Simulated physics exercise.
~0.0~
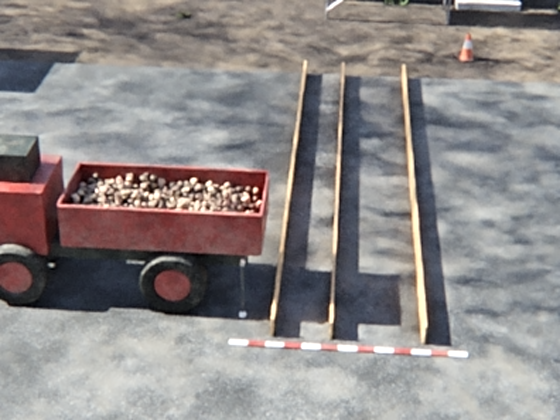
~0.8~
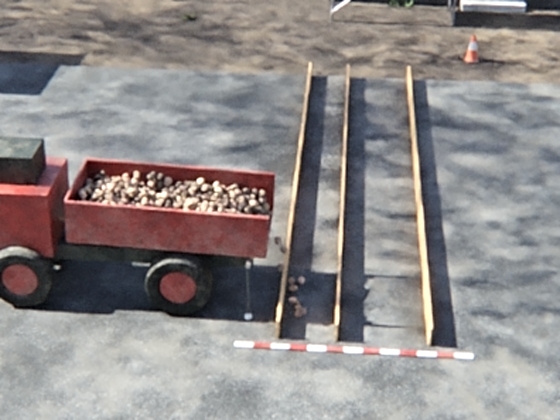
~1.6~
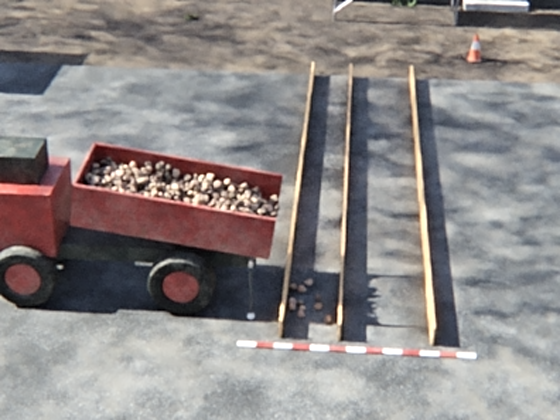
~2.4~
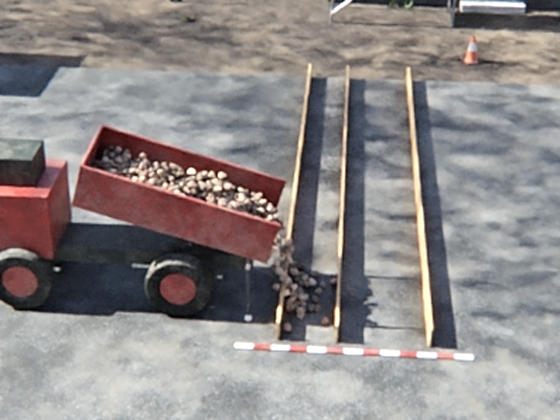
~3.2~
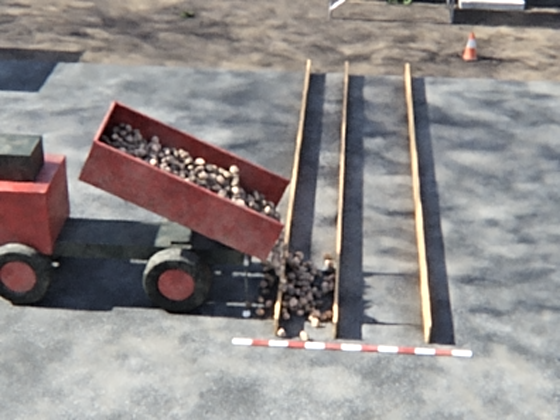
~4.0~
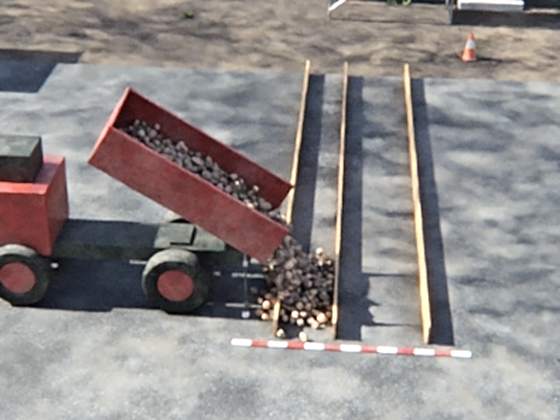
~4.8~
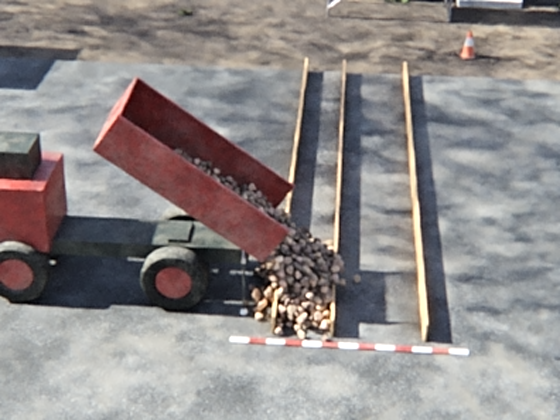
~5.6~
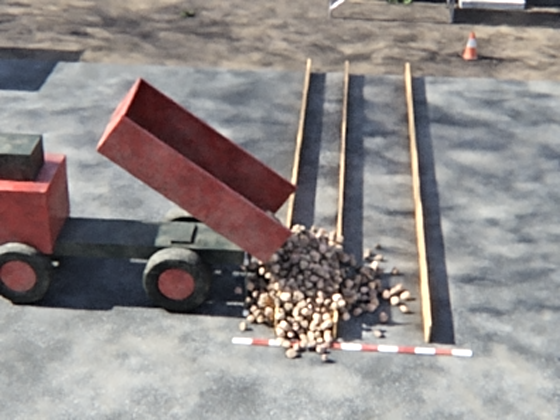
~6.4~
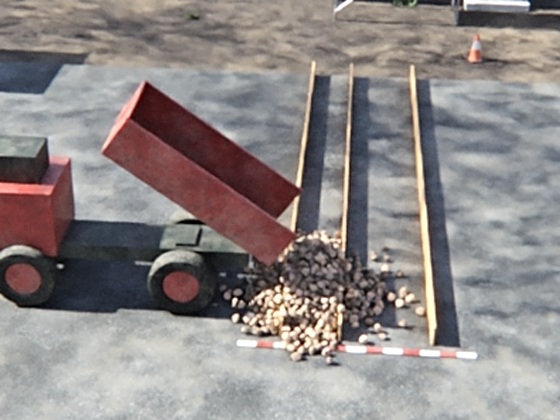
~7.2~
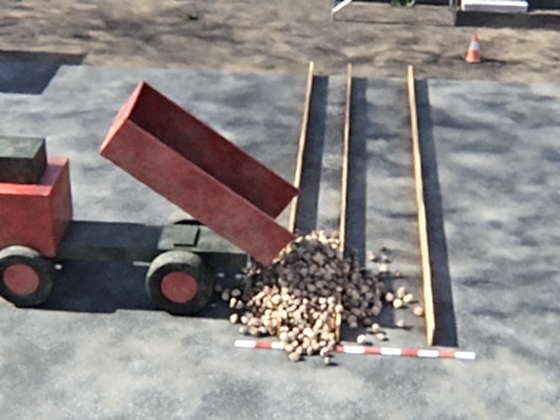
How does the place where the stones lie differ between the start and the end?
At the start the stones lie in the red body of the truck. At the end they are in a heap on the ground, farther right and lower in view, mostly in the bay nearer the truck.
A red tipper truck with dark wheels stands at the left of a grey paved yard, seen from above and to the side, its open body full of brownish stones. To its right, three long wooden boards form two bays, with a red and white striped staff across their near ends and an orange cone beyond. A few stones drop out first, then the body tilts steeply and the load slides off its lower right end. The heap spreads over the boards and staff. Finally the raised body is still, with most stones in the nearer bay, some short of it and a few in the farther one.
